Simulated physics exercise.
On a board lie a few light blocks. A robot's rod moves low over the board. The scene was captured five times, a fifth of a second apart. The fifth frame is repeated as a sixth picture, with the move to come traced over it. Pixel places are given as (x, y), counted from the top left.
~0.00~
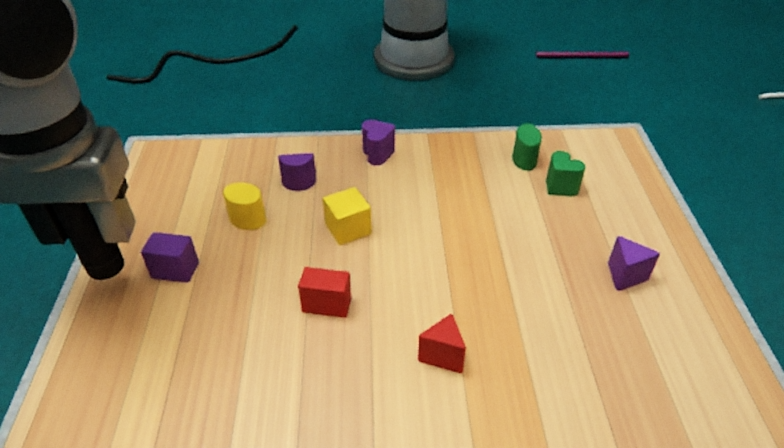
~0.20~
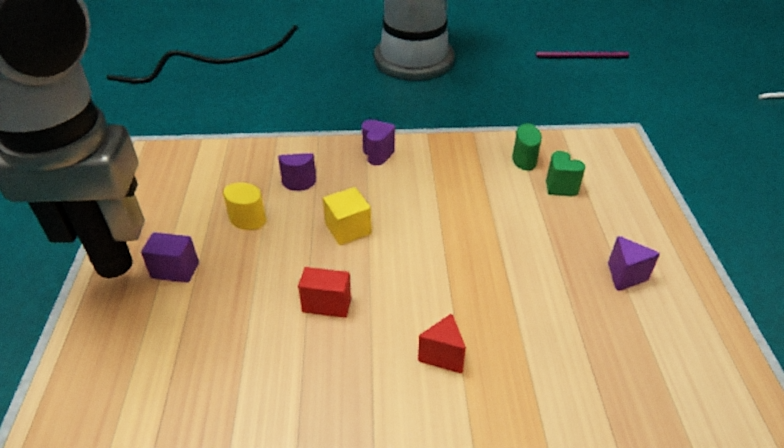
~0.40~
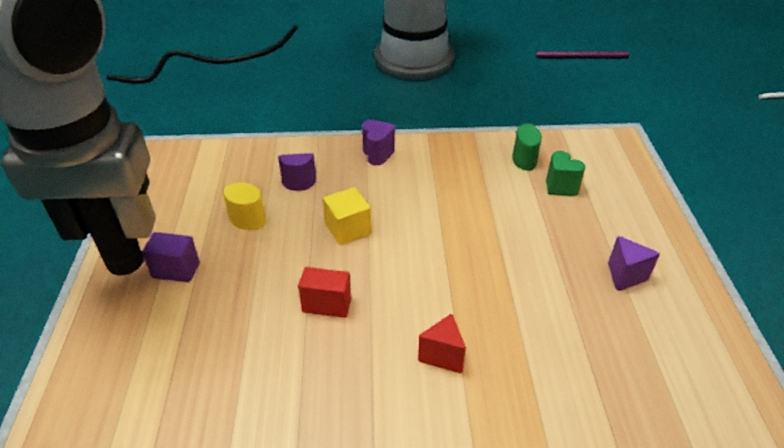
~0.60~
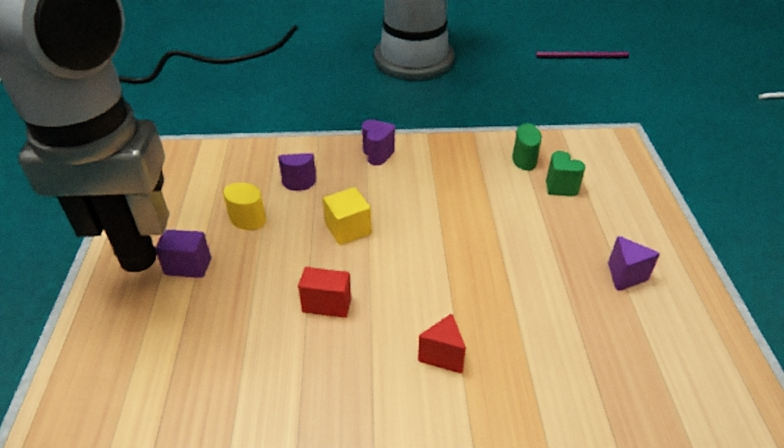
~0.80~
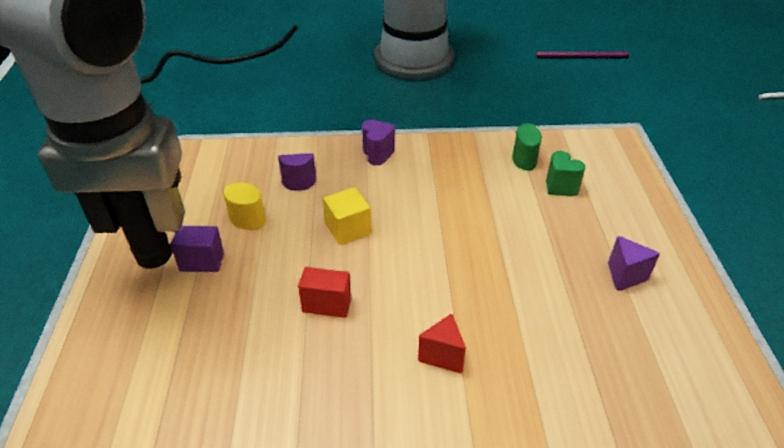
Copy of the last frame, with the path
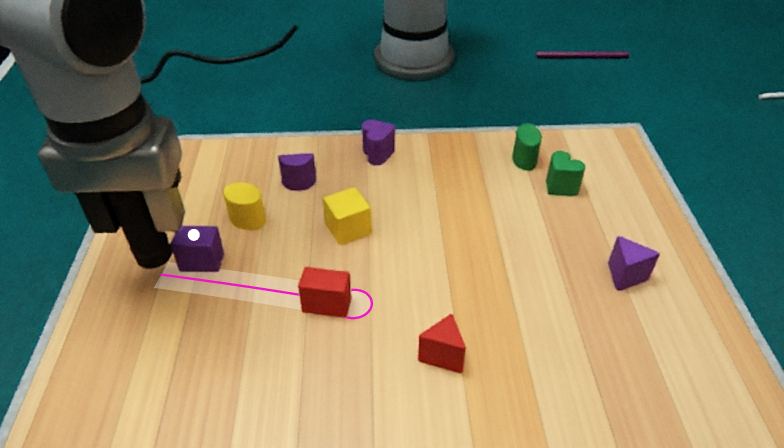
A robot arm's dark rod moving right across a wooden board, meeting a purple block and nudging it slightly rightward.
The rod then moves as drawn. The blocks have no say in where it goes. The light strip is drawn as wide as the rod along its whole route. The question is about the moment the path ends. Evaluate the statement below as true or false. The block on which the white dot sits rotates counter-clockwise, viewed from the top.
It is true.
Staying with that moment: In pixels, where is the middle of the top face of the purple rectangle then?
Close to (230, 229).
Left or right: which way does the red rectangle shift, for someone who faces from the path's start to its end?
The right-hand side.
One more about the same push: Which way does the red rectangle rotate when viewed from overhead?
From above, the red rectangle will be seen to turn clockwise.
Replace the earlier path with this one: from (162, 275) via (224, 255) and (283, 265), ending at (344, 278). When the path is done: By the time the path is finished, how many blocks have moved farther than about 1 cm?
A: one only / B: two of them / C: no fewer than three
Letter A.
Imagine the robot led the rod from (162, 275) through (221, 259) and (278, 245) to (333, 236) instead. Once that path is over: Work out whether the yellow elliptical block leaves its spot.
The block in question stays where it was by the end.
Path on the board, from (162, 275) directly to (354, 304); the dot is on the purple rectangle.
The first path, step by step. One third of the way, rod at (220, 266); purple rectangle at (230, 229), turned 85° anticlockwise.
Two thirds of the way, rod at (285, 276); purple rectangle at (230, 229), turned 85° anticlockwise.
At the end, rod at (353, 286); purple rectangle at (230, 229), turned 85° anticlockwise; red rectangle at (384, 299), turned 35° clockwise; yellow square piece in place.
